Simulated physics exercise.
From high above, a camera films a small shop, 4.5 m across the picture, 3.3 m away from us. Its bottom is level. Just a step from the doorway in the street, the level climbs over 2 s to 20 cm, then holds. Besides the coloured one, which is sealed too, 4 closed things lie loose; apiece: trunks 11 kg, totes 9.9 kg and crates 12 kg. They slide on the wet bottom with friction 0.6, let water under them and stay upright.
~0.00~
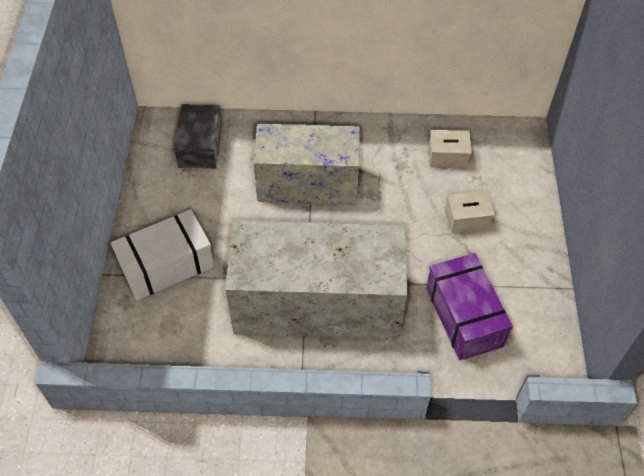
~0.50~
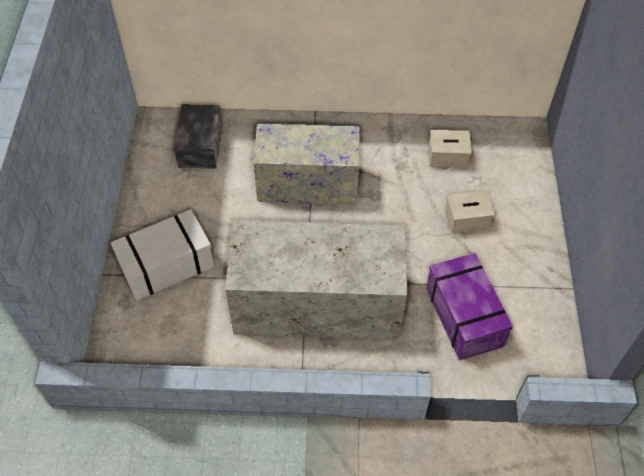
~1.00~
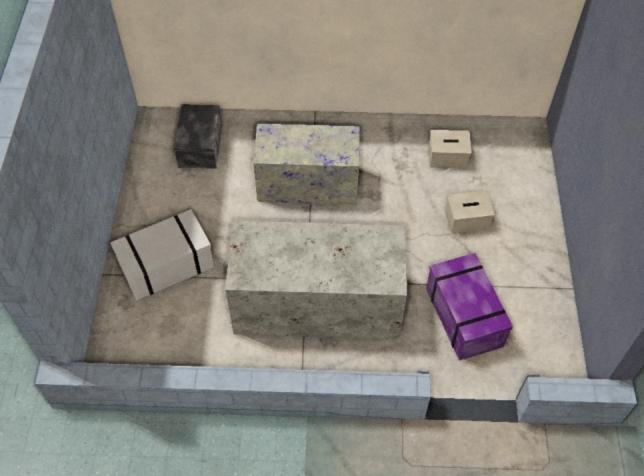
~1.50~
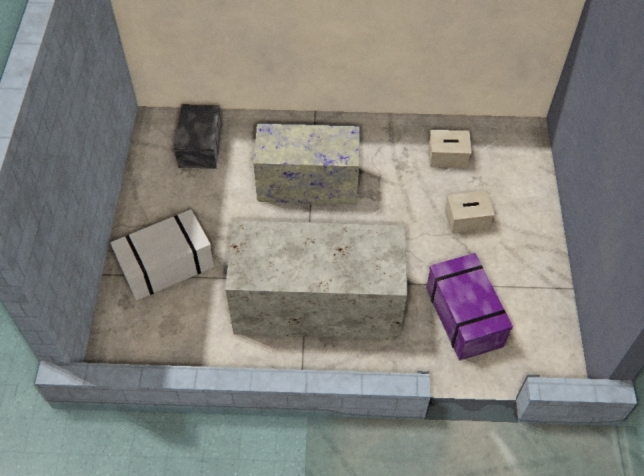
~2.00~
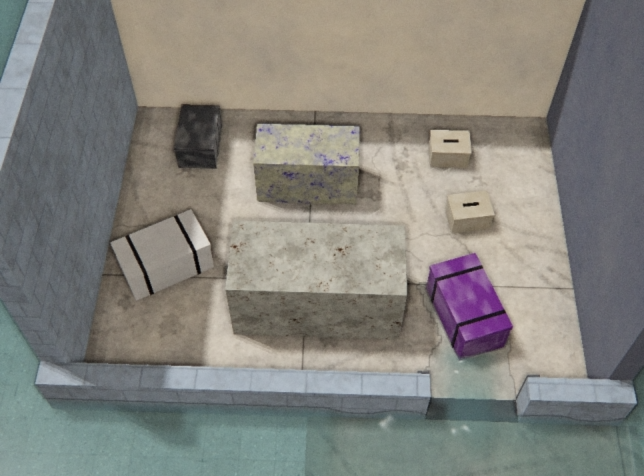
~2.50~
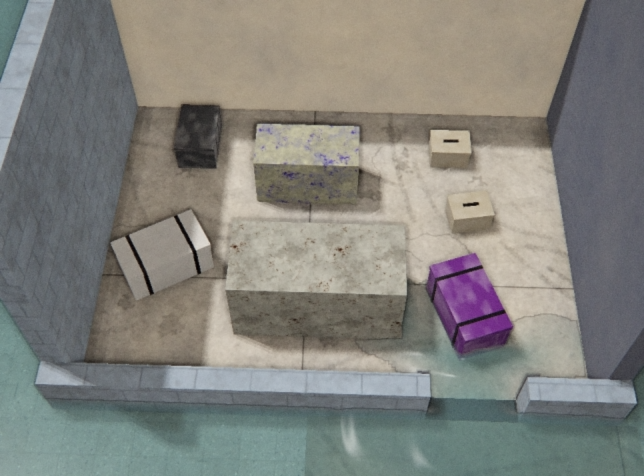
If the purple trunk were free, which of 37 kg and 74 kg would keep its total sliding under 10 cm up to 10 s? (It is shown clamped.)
Result: Heavy ballast required.
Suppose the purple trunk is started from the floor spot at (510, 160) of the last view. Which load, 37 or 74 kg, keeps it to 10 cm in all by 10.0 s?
Note: Heavier only OK.
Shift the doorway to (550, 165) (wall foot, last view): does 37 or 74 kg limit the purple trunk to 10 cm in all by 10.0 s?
If so, then the first option suffices.
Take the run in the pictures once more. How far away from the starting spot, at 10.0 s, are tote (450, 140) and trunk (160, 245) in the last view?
20 cm, 30 cm.
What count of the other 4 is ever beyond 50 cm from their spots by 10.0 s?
The total is 0.
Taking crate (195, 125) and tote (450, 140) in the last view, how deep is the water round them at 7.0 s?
First roughly 1 cm, second roughly 6 cm.
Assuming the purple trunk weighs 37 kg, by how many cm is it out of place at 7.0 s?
Displacement near 80 cm.
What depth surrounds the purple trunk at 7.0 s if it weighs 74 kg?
Something like 8 centimetres.
After 3.5 s the purple trunk would be 25 cm from its start with 37 kg and 0 cm from its start with 74 kg; 7 cm of water round it then.
After 4.5 s the purple trunk would be 31 cm from its start with 37 kg and 0 cm from its start with 74 kg; 6 cm of water round it then.
After 7.0 s the purple trunk would be 71 cm from its start with 37 kg and 0 cm from its start with 74 kg; 8 cm of water round it then.
After 10.0 s the purple trunk would be 109 cm from its start with 37 kg and 0 cm from its start with 74 kg; 9 cm of water round it then.
